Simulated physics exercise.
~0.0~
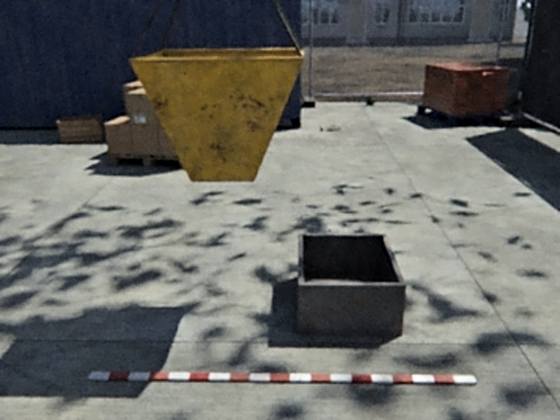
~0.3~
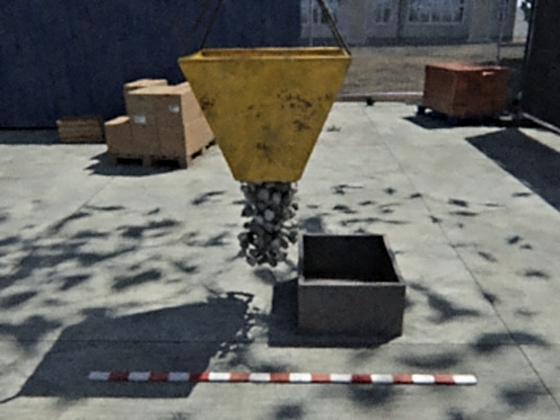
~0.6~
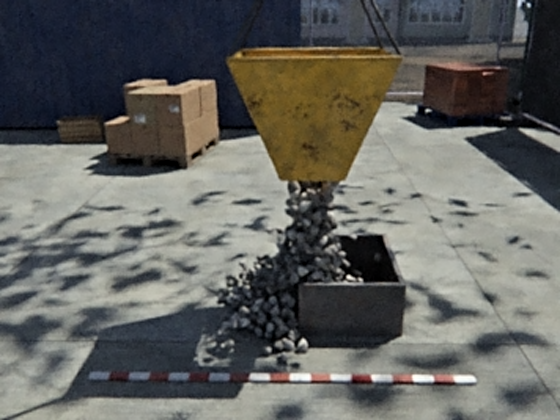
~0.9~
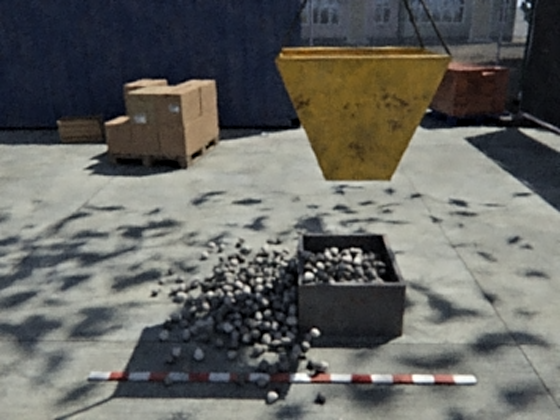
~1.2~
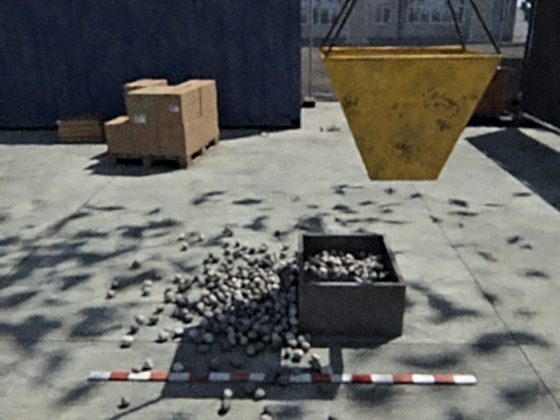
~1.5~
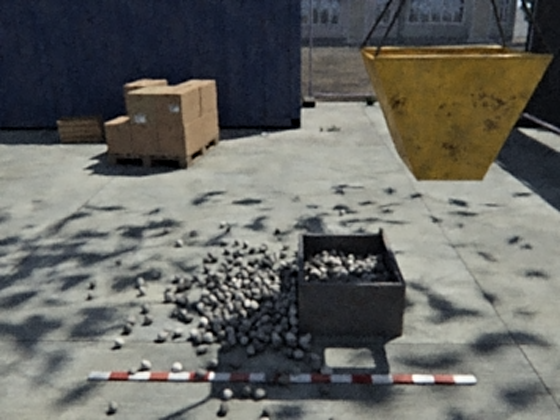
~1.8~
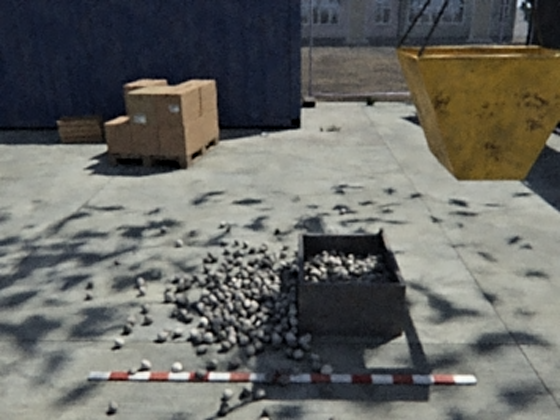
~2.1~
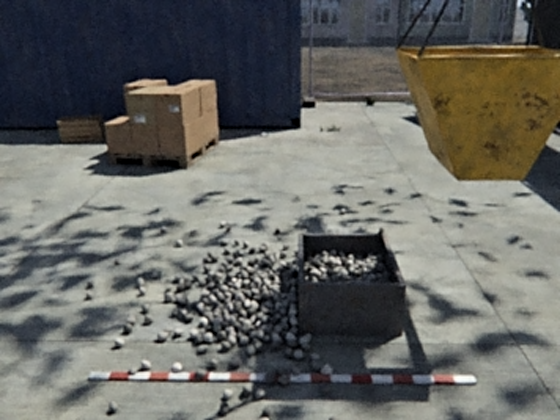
A yellow hopper hangs from cables over a sunlit concrete yard, seen from slightly above, with a dark open bin near the centre and a red and white striped staff lying in front. Behind stand cardboard boxes on a pallet, a dark blue wall and a rusty red container. As the hopper glides right, grey rounded stones pour from its bottom, landing first left of the bin and then also inside it. The heap slumps and scatters across the concrete, some stones reaching the staff. The empty hopper continues right and stops, leaving stones split between the bin and the spread-out pile.
